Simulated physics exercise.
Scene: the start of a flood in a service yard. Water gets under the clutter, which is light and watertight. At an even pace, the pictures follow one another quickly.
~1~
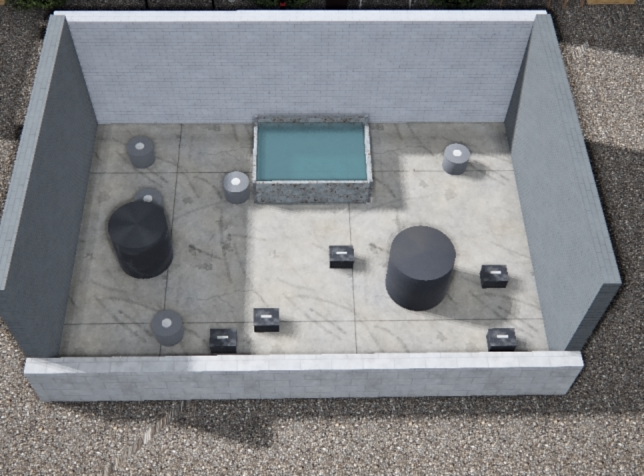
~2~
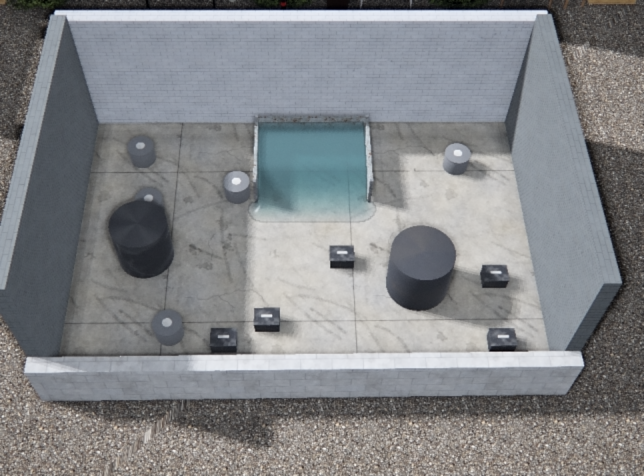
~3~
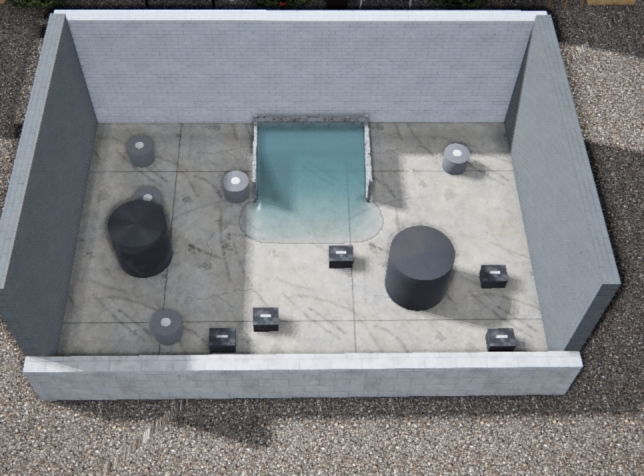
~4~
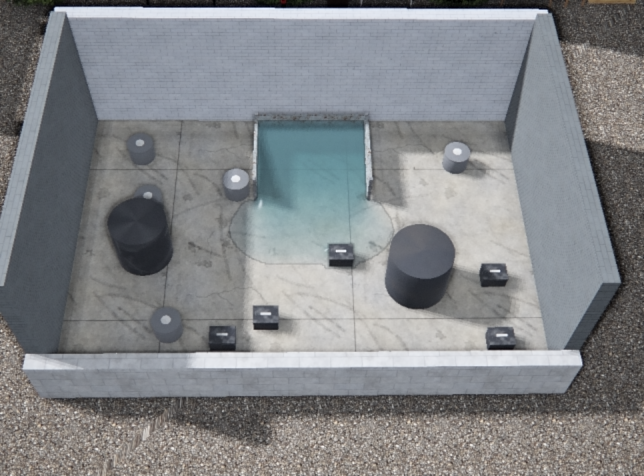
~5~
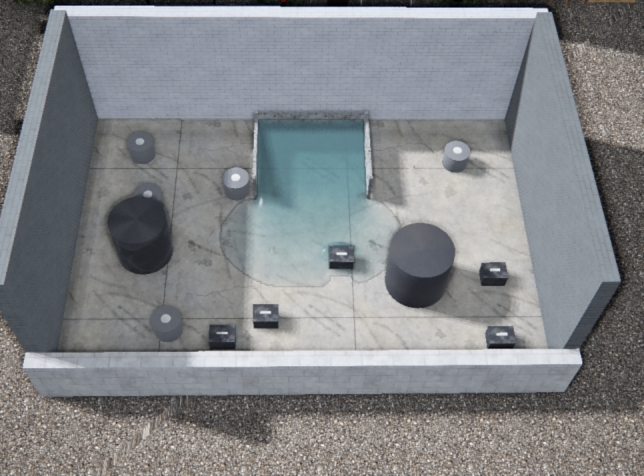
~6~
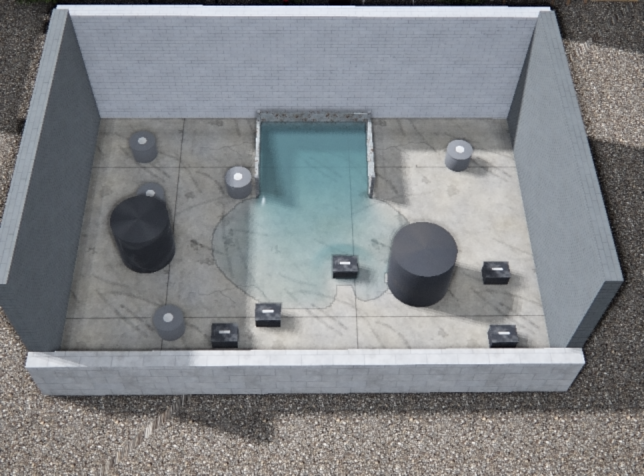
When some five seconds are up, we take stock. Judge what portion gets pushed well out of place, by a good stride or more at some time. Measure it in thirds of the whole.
The share is one to two thirds of the whole.
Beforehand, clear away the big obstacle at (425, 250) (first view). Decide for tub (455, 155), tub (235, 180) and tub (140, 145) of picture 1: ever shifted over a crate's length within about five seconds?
Outcome, each in turn - never cleared it / never cleared it / never cleared it.
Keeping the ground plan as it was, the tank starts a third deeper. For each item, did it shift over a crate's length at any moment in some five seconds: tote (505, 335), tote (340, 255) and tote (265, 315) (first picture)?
Result by item: Covered it; covered it; covered it.
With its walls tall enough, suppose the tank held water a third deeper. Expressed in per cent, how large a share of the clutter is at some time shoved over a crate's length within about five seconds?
Near 50 % of the lot.
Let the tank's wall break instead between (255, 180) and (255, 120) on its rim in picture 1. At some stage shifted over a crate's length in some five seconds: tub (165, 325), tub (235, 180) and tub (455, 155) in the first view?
Result per item - short of that distance / displaced that far / short of that distance.
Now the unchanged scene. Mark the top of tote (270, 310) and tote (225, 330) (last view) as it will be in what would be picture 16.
First object around (246, 348); second object around (201, 352).
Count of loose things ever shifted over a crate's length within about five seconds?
The count is 4.
A moment on, 1 of 10 are well off their spots; 0 afloat.
Next, 2 of 10 are well off their spots; 2 afloat.
Later, 4 of 10 are well off their spots; 1 afloat.
In the end, 4 of 10 are well off their spots, and 4 have been at some point; 2 afloat.
